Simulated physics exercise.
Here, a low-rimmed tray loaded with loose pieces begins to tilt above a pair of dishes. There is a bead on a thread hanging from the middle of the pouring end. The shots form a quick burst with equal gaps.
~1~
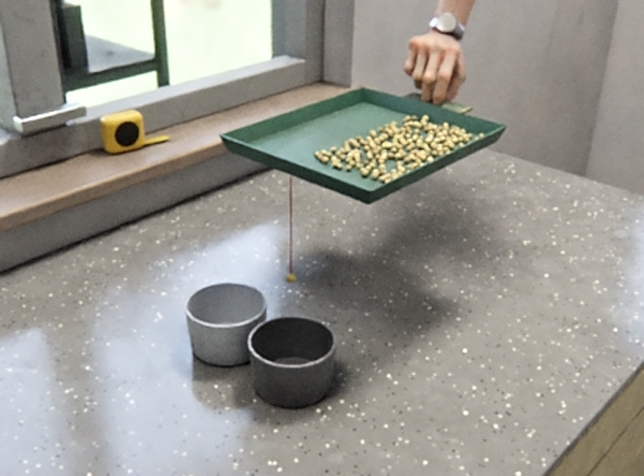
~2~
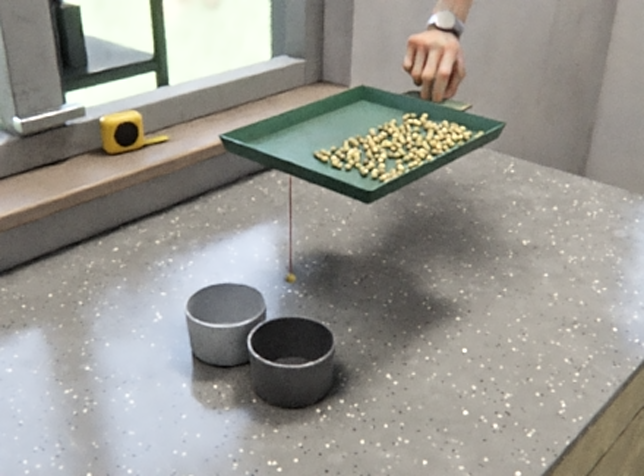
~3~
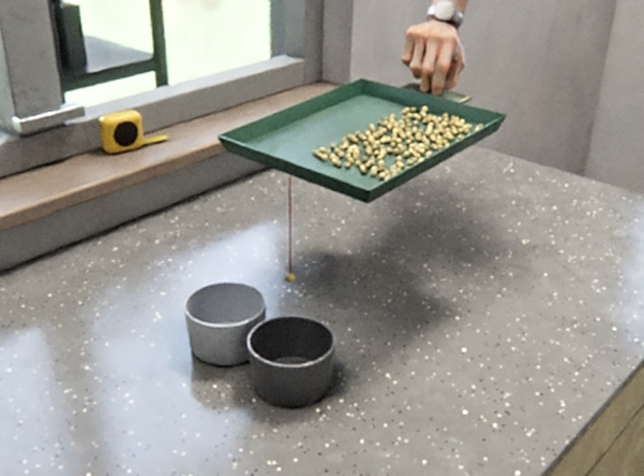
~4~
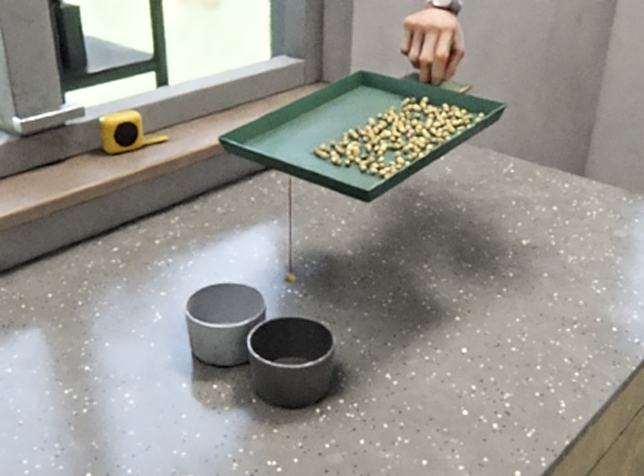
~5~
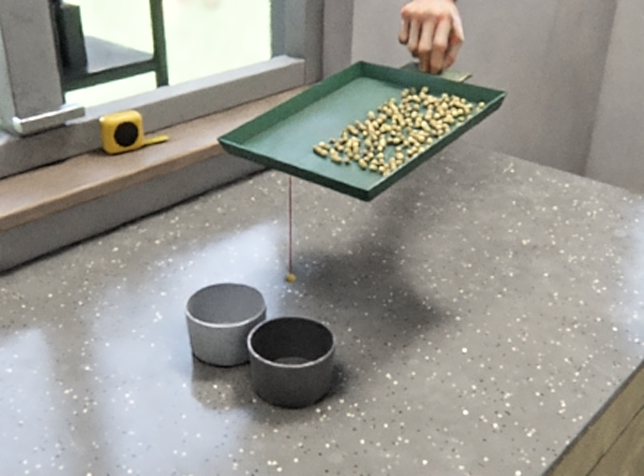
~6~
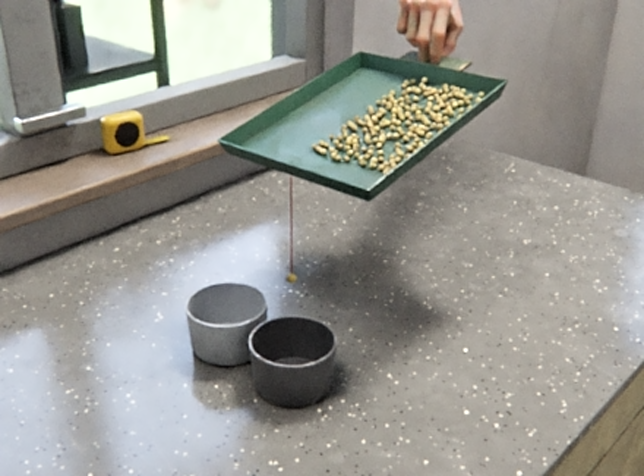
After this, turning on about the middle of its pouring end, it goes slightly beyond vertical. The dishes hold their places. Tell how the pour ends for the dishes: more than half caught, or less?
It ends with more than half caught.
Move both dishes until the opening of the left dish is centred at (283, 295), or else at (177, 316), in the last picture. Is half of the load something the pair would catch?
First shift, a minority share; second shift, a minority share.
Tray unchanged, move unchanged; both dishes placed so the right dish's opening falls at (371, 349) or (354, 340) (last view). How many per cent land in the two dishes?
Roughly 30% on the first try and 40% on the second.
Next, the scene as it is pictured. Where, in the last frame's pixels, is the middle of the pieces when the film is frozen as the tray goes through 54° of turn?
Close to (301, 166).
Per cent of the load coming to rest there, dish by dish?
The share is 50 per cent in the left dish and 20 per cent in the right dish.
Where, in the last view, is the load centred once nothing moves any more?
Roughly at pixel (232, 342).
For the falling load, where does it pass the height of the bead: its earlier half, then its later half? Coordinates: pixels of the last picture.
The leading part at (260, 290), the rest of it at (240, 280).
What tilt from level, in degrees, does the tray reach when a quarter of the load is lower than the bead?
Roughly 95°.
Just after the last frame, tray tipped steeply; almost all on the tray; just a few in the left dish; just a few in the air.
A moment on, tray tipped right over; roughly half on the tray; just a few in the right dish; about a tenth in the left dish; just a few outside both; roughly a third in the air.
Further on, tray tipped past a quarter turn; roughly a quarter in the right dish; roughly half in the left dish; roughly a third outside both.
When it is over, tray tipped past a quarter turn; roughly a quarter in the right dish; roughly half in the left dish; roughly a third outside both.
